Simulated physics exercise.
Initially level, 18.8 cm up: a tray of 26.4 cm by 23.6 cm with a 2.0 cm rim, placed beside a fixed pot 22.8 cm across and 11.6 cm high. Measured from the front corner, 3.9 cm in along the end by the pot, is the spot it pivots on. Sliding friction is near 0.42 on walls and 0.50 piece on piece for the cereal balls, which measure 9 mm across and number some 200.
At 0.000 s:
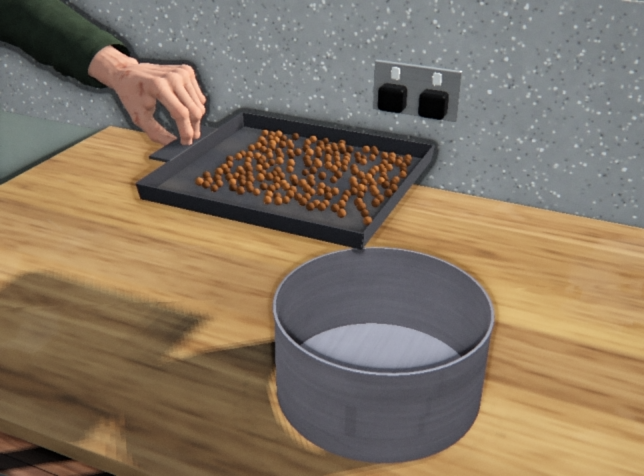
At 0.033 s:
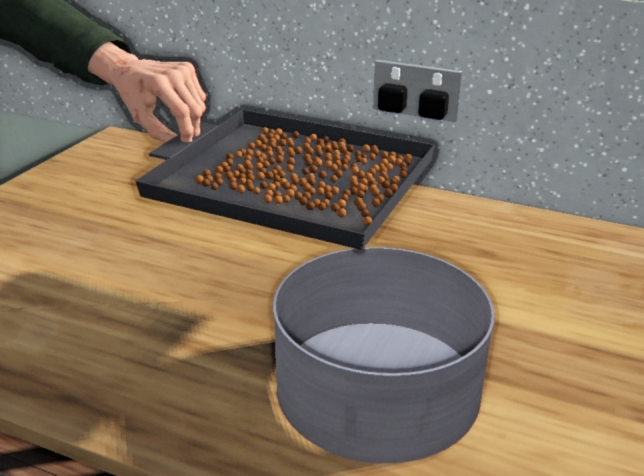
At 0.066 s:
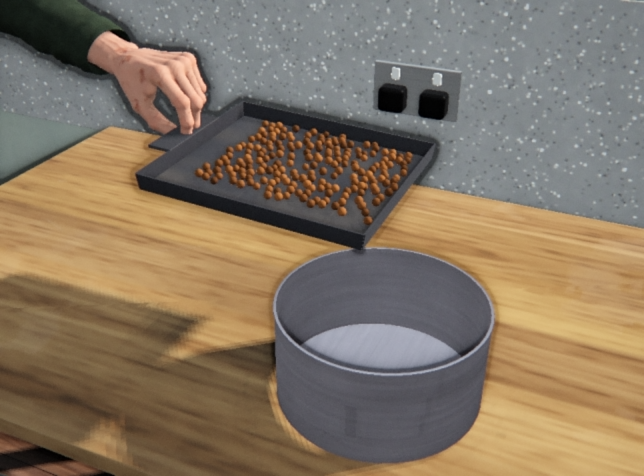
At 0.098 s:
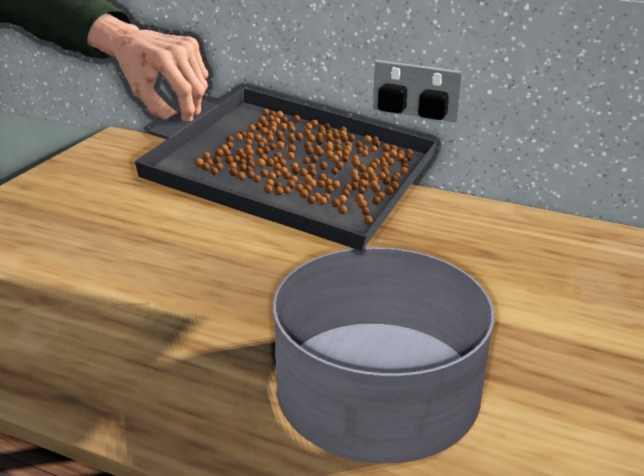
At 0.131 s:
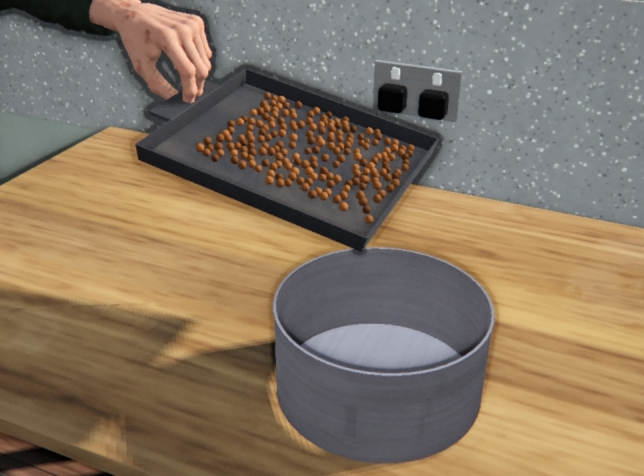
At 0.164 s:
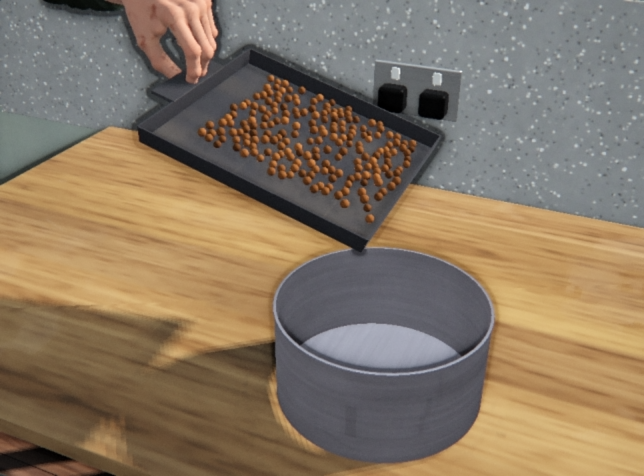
In this clip, a hand at the left lifts the far side of a dark tray scattered with small round brown pieces on a wooden counter, tilting it toward its near right corner, beside an empty grey pot that stays still.
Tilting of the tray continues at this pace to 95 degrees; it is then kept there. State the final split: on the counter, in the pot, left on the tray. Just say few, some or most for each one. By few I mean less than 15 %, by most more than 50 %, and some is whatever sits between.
I would say counter some, pot most, left on the tray few.
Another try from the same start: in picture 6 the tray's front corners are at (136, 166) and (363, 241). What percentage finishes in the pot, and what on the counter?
Pot 95 % / counter 5 %.
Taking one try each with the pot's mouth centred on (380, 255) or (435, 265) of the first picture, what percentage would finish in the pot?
Spot one: Some 40 per cent; spot two: Some 80 per cent.
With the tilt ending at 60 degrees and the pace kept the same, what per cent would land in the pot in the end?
Estimate: Roughly 25 percent.
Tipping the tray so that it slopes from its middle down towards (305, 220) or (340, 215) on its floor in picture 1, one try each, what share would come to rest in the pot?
The share comes to about 85 in a hundred, then about 95 in a hundred.
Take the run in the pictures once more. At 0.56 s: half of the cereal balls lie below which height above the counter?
Median height: Approx. 22 cm.
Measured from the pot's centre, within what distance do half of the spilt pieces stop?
About 22 centimetres.
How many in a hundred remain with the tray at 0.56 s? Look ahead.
Close to 95 in a hundred.
After 0.40 s, tilt 56 degrees; the tray holds 100 %, the pot 0 %.
After 0.56 s, tilt 83 degrees; the tray holds 95 %, the pot 0 %.
After 0.84 s, tilt 95 degrees; the tray holds 15 %, the pot 55 %.
By 1.7 s all is still; counter 25 %, pot 70 %, tray 5 %.
